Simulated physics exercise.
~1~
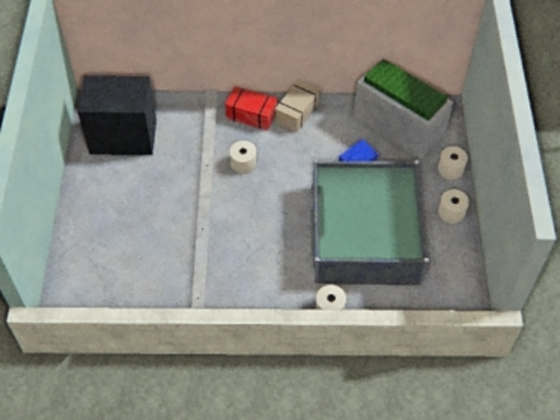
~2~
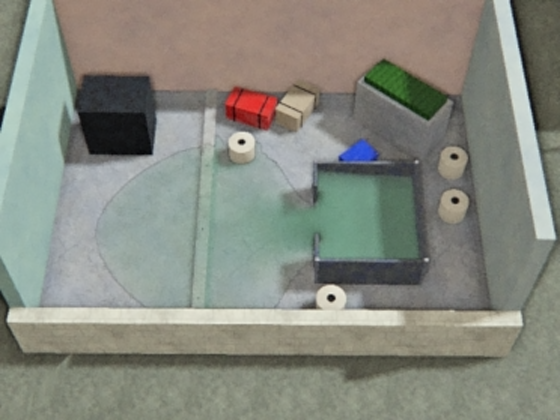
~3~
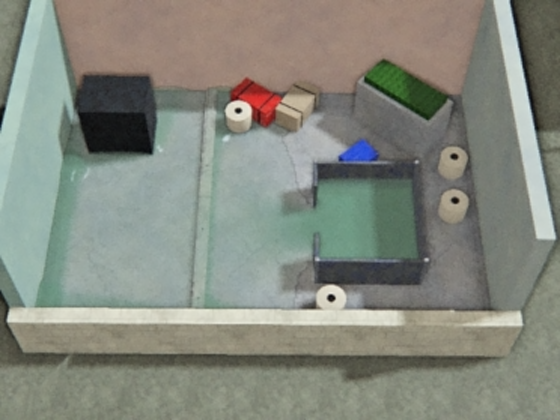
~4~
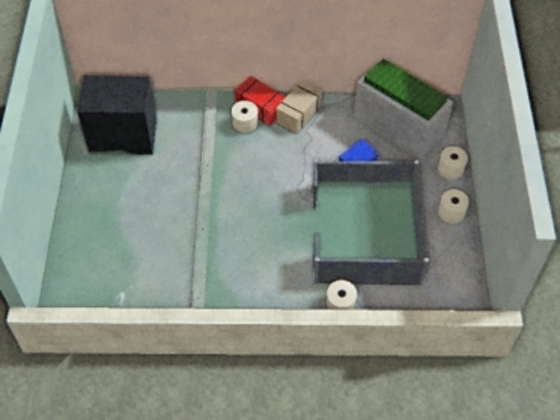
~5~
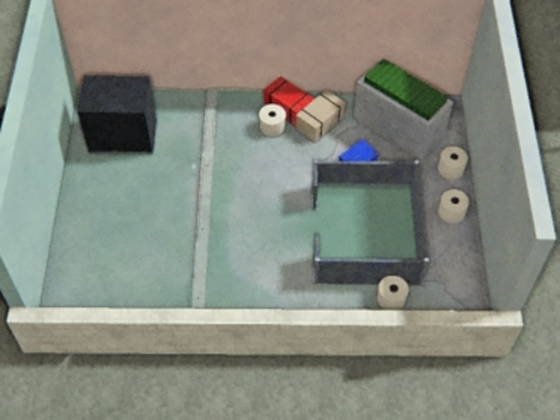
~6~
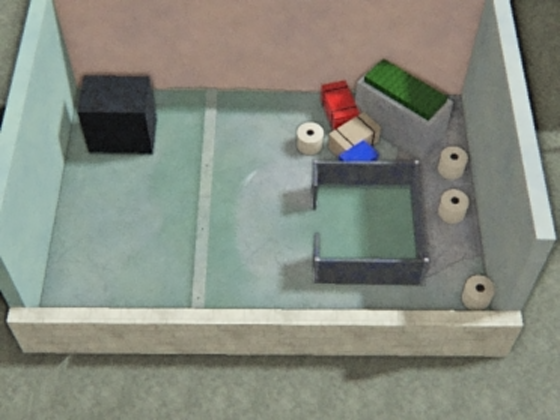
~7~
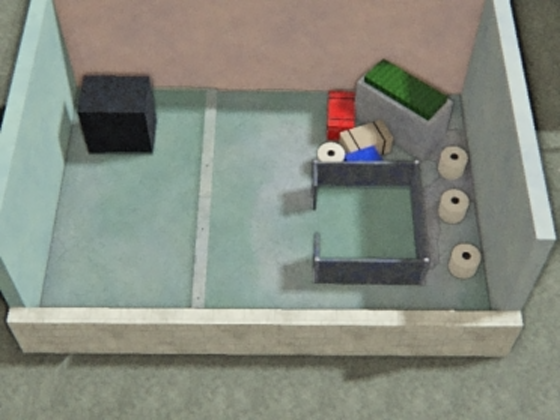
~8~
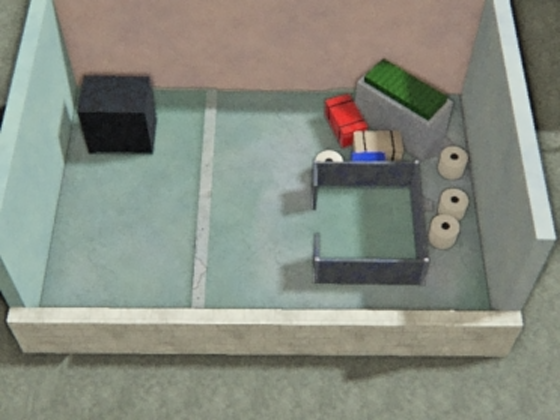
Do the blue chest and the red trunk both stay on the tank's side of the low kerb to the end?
Yes, neither one gets past the kerb. The red trunk drifts right, away from it, and ends near the blue chest behind the tank.
